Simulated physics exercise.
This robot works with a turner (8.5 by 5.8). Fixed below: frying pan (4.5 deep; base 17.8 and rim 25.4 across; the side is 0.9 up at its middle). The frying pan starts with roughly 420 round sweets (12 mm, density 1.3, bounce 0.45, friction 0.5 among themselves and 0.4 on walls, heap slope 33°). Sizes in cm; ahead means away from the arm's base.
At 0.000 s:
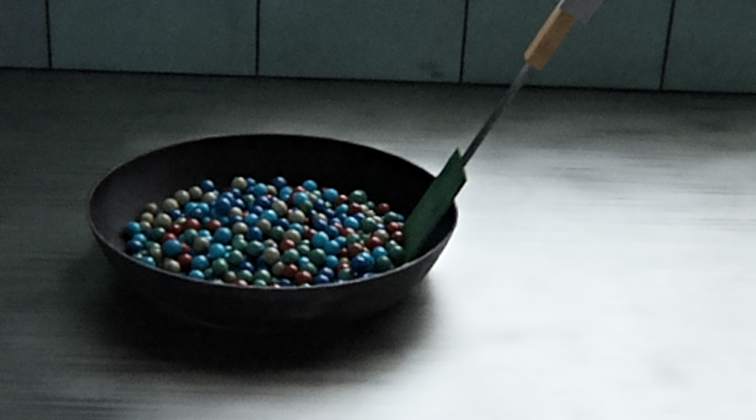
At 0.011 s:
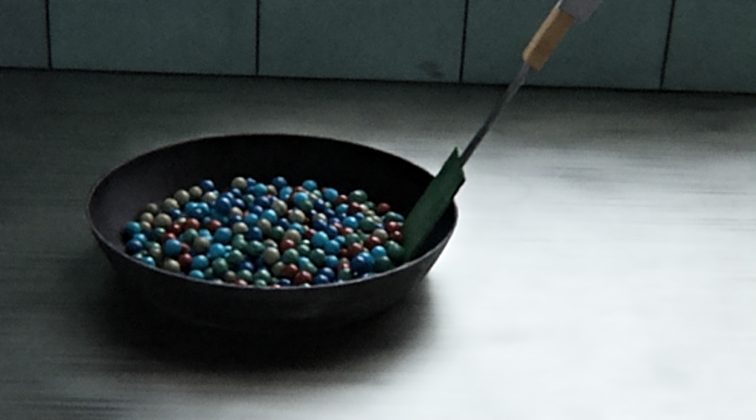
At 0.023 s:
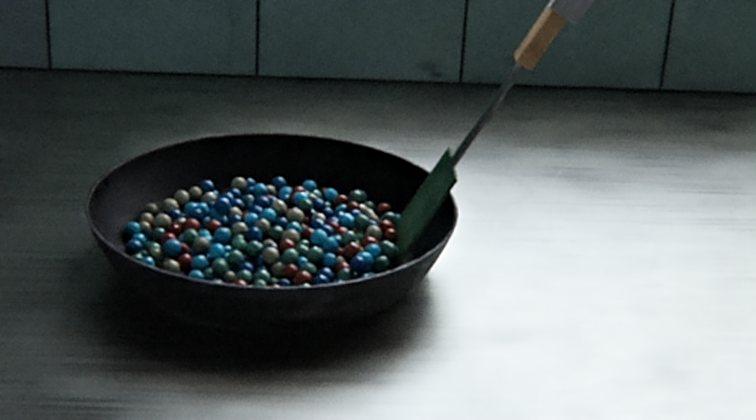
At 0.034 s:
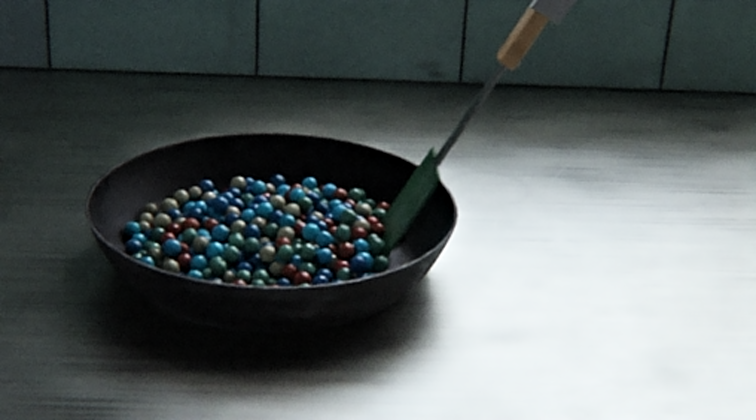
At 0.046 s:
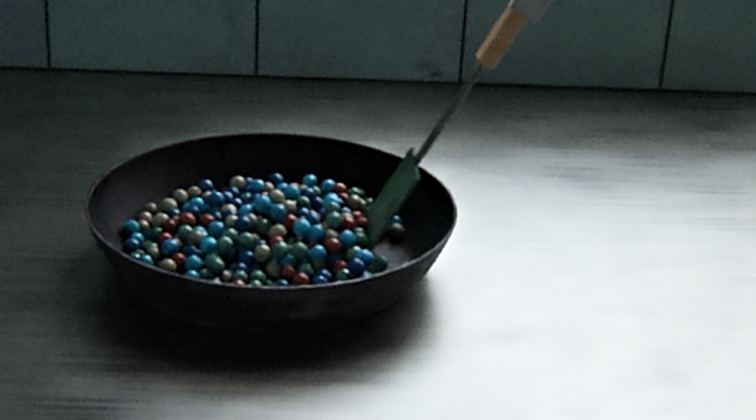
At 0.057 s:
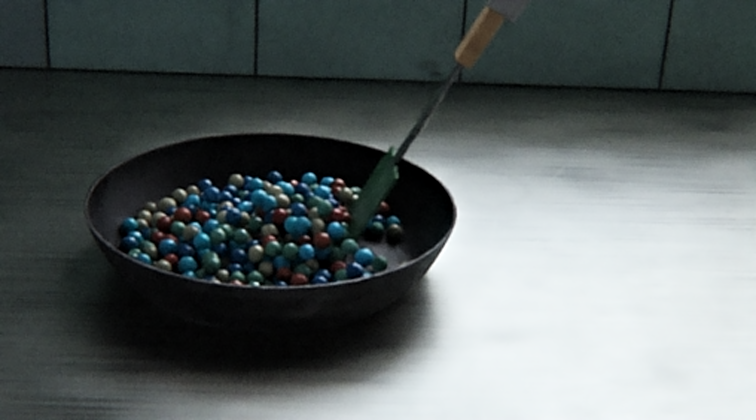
A green turner moves left through the colourful round sweets in a dark frying pan.
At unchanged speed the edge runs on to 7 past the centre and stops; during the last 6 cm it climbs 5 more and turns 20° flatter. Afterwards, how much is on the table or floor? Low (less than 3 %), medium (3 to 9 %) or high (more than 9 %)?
A high share, more than 9 %, ends on the table or floor.
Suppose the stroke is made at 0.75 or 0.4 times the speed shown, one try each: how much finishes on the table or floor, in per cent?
About 10 and 0 per cent.
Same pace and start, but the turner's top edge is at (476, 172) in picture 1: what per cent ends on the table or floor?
About 10 per cent.
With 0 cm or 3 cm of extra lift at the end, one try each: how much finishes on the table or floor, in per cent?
About 5 and 10 per cent.
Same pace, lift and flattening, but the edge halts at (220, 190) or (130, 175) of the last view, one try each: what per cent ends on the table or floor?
About 10 and 15 per cent.
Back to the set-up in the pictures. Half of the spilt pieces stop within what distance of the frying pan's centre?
About 54 cm.
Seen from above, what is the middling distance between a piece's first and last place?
About 3 cm.
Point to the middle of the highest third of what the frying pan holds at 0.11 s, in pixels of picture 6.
Around (227, 217).
After 0.09 s, sloping 61°, highest piece 7 above the table; 415 in the frying pan.
After 0.11 s, sloping 55°, highest piece 8 above the table; 415 in the frying pan.
After 0.33 s, sloping 41°, highest piece 5 above the table; 365 in the frying pan, 45 on the table or floor, 5 on the blade or in flight.
After 1.38 s, sloping 41°, highest piece 5 above the table; 365 in the frying pan, 50 on the table or floor.
At rest, 365 in the frying pan, 50 on the table or floor. That is 12 % on the table or floor.
